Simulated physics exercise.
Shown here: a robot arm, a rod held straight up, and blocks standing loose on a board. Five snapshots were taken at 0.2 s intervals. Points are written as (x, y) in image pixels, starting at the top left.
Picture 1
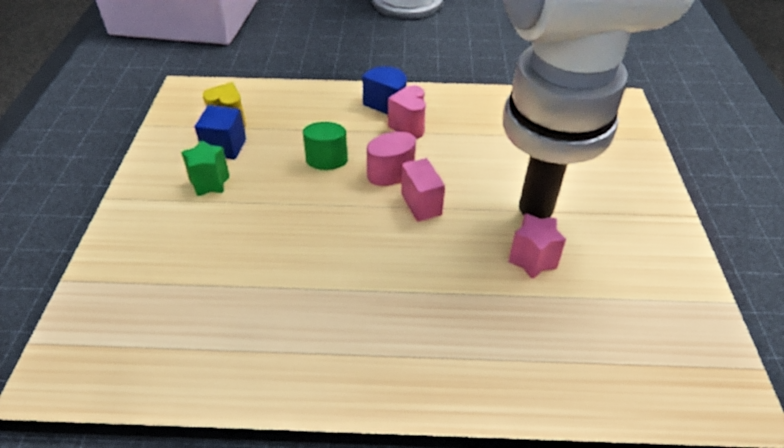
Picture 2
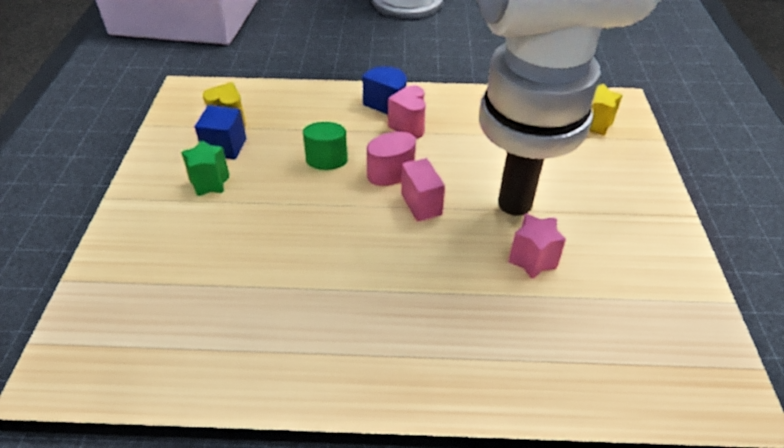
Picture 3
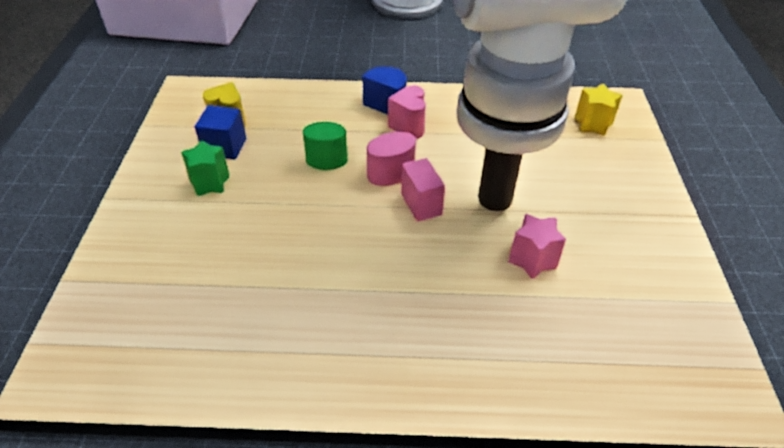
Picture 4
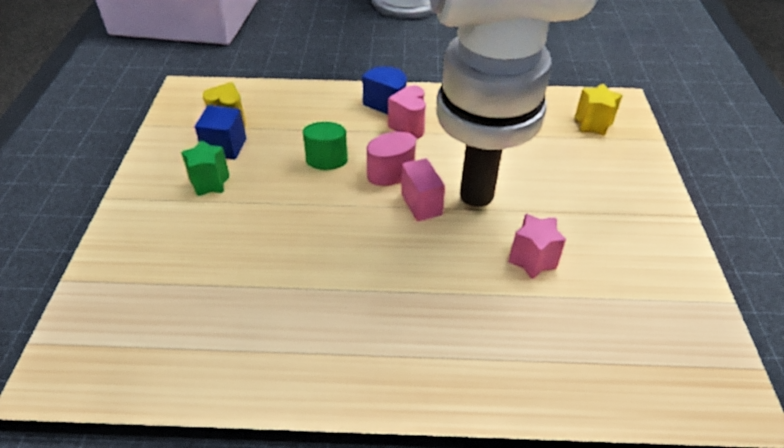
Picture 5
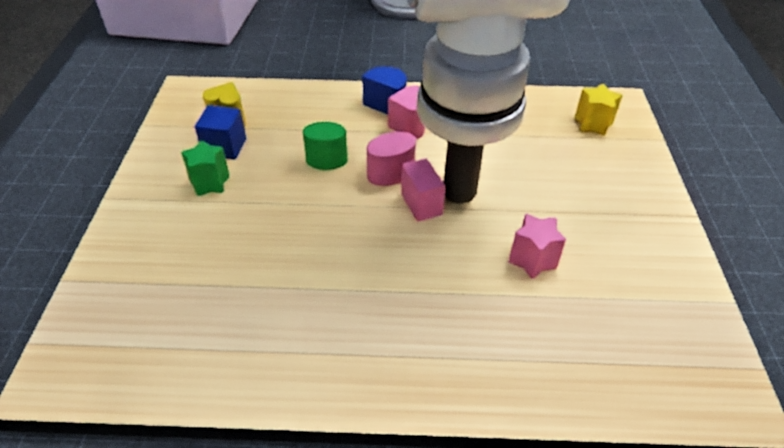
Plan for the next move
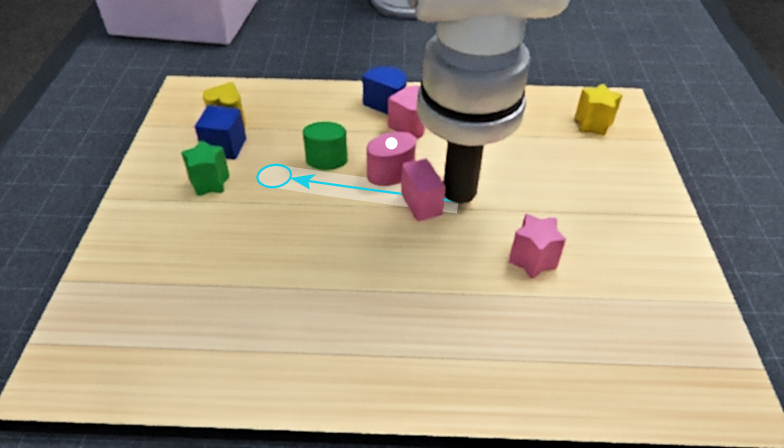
Robot arm with an upright black rod moving left across a wooden board, from a pink star toward a pink block.
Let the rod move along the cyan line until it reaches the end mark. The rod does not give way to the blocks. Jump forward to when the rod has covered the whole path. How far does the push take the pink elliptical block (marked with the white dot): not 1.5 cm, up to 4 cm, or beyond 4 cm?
Ends under 1.5 cm away.
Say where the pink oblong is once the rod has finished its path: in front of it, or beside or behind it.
I'm fairly sure the pink oblong slides away from the front of the rod at some point.
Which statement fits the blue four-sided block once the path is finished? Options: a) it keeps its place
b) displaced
Choice a: It keeps its place.
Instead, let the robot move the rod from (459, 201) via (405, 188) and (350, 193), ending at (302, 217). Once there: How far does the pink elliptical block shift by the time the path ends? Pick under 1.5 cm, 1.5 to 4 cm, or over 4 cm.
It's set to move 1.5-4 cm.
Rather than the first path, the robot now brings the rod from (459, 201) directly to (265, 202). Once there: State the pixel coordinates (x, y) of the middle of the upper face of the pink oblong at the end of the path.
I think it will end close to (226, 174).
Drawn move, from (459, 201) to (274, 176); the dot is on the pink elliptical block.
What follows on the original path. One third of the way, rod (396, 185); pink elliptical block (388, 141); pink oblong (370, 176), turned 25° anticlockwise.
Two thirds of the way, rod (333, 176); pink elliptical block (385, 138), turned 25° clockwise; pink oblong (355, 181), turned 55° anticlockwise.
At the end, rod (273, 167); blue four-sided block still; green elliptical block still; pink elliptical block (385, 138), turned 25° clockwise; pink oblong (355, 181), turned 55° anticlockwise.
